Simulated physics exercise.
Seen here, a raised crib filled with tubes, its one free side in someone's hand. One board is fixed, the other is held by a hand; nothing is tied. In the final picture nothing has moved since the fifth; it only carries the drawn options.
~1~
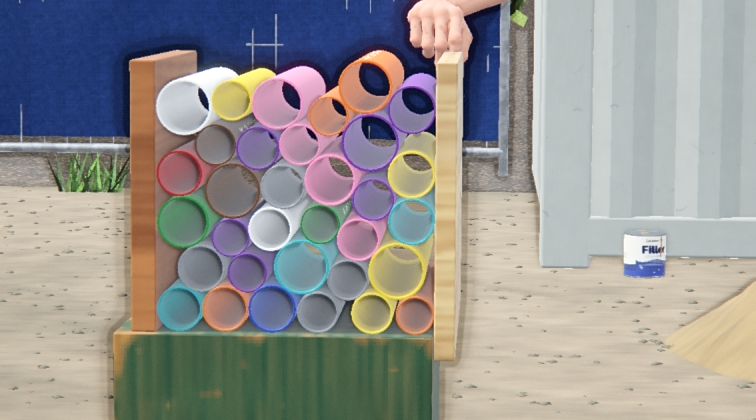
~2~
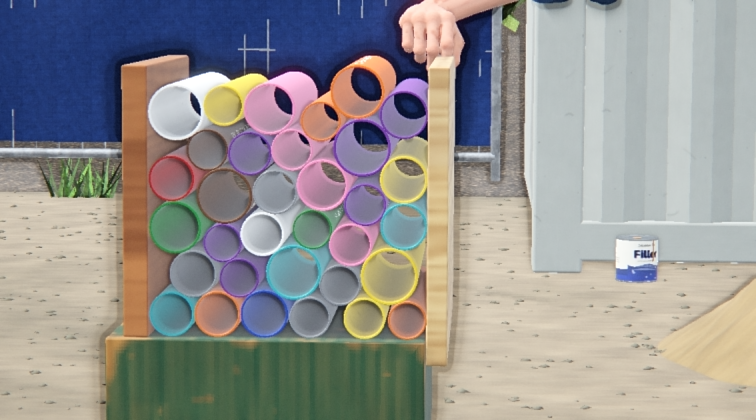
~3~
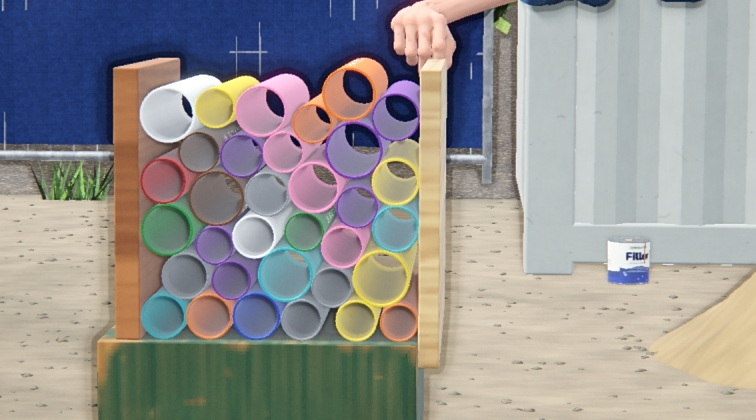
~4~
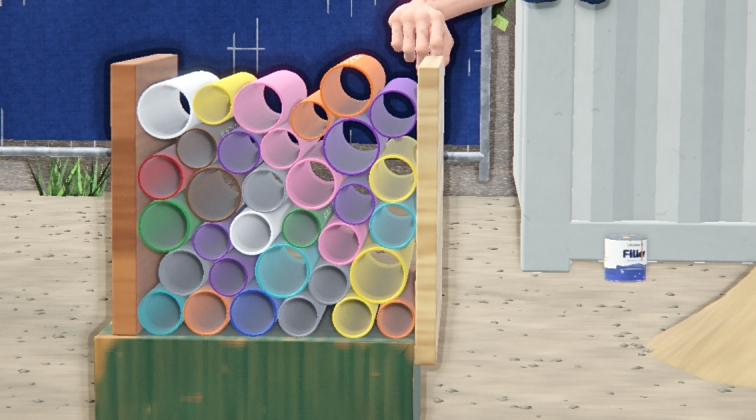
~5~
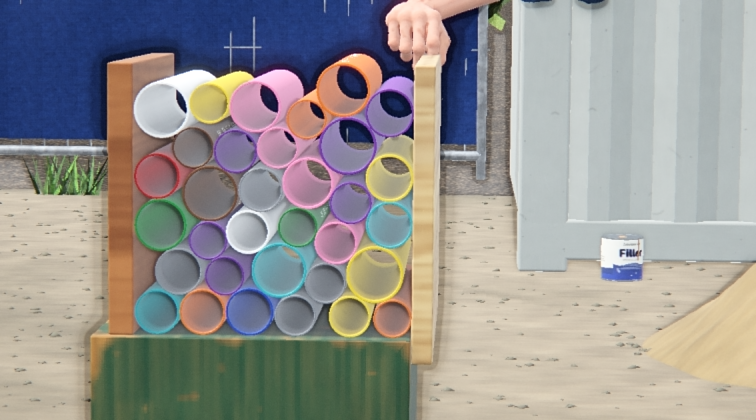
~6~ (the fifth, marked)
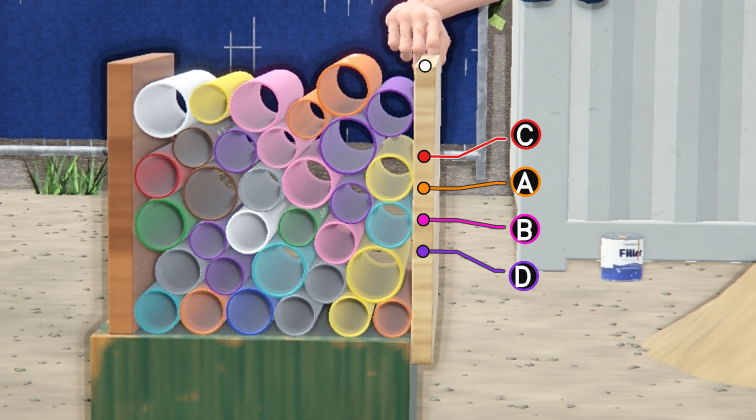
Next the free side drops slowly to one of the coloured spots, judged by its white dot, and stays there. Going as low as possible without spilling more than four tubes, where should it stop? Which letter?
Stop at A.
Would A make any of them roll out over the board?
Yes.
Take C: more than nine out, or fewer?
Fewer than nine.
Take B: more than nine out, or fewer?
At B, fewer than nine.
On the marked copy, A at (424, 188); B at (423, 220); C at (424, 156); D at (423, 251); the white dot at (425, 66).
With A. Early on, top of the board (414, 124).
Further on, top of the board (414, 187).
At the end, top of the board (414, 187), two out over the board.
As for the rest, B five out over the board; C none out over the board; D more than four out over the board.
